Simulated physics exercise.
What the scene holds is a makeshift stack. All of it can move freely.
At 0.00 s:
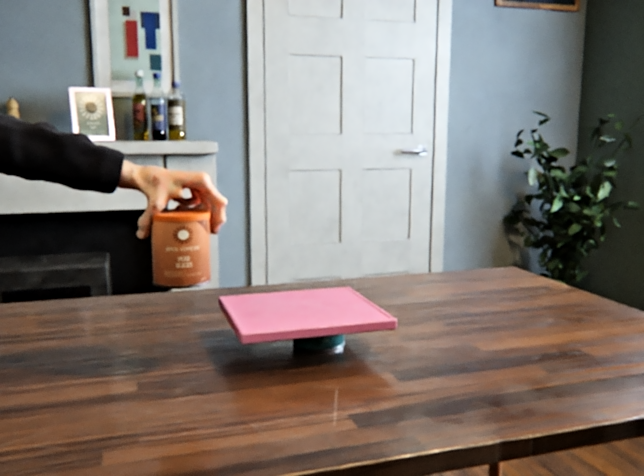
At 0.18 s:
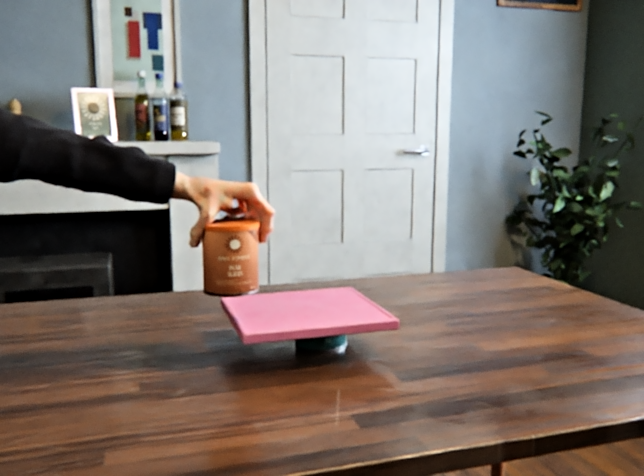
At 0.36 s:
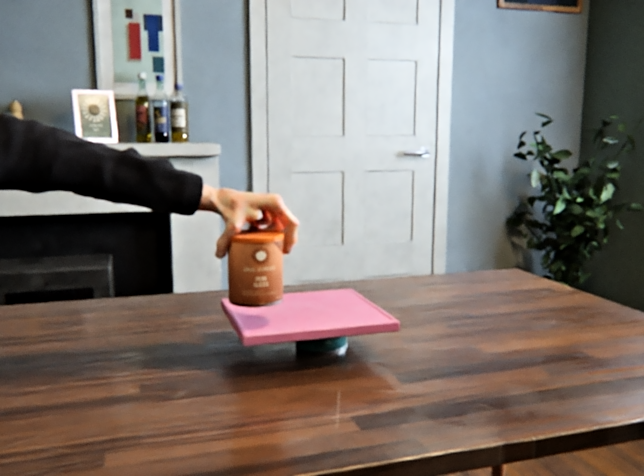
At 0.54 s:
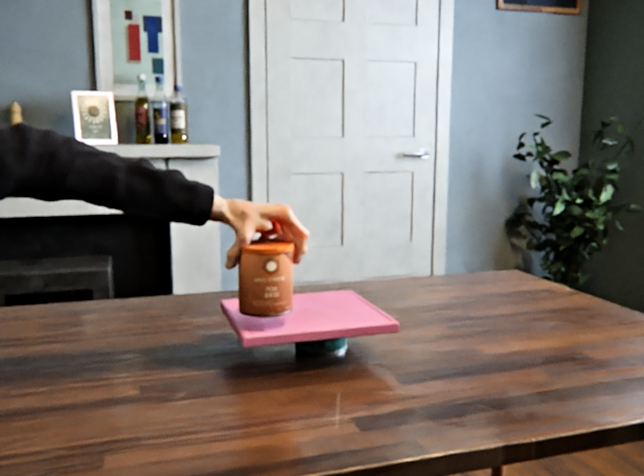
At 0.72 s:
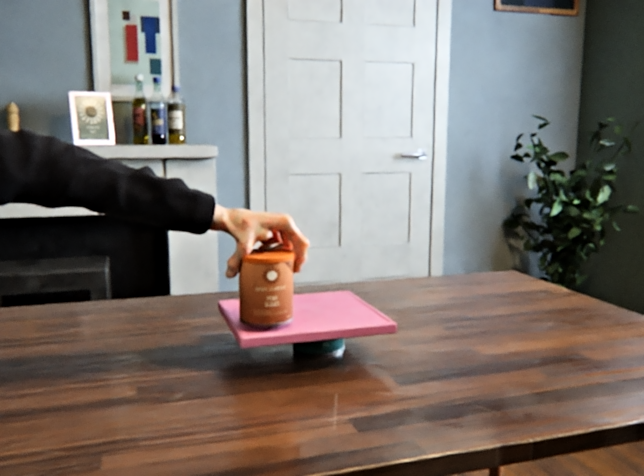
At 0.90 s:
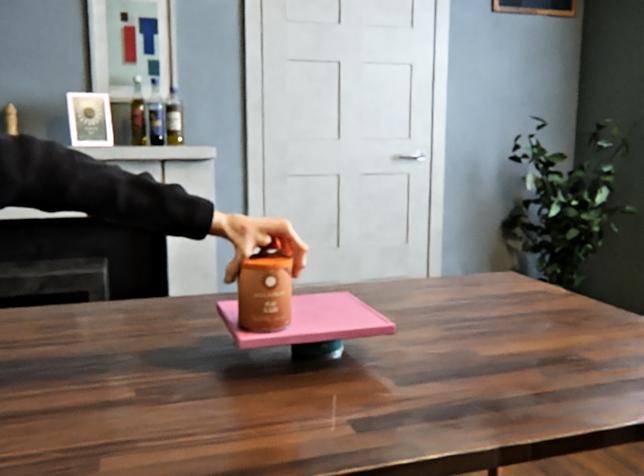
An orange tin, gripped from above by a hand in a black sleeve, moved rightward and down onto the left side of a pink lid on a wooden table, the hand still holding it.
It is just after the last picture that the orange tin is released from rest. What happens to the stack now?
My guess is the stack won't stay standing.
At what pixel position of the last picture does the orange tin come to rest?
The object winds up at approximately (183, 351).
Around 1.20 s, orange tin now fallen; pink lid rocked 24° from its first pose.
Around 1.40 s, pink lid rocked 22° from its first pose.
Around 2.10 s, nothing new.
Finally (3.5 s), fallen, orange tin; the other 2 still in place. Final places as the last picture's camera would see them, orange tin near (183, 350). The stack gives way.
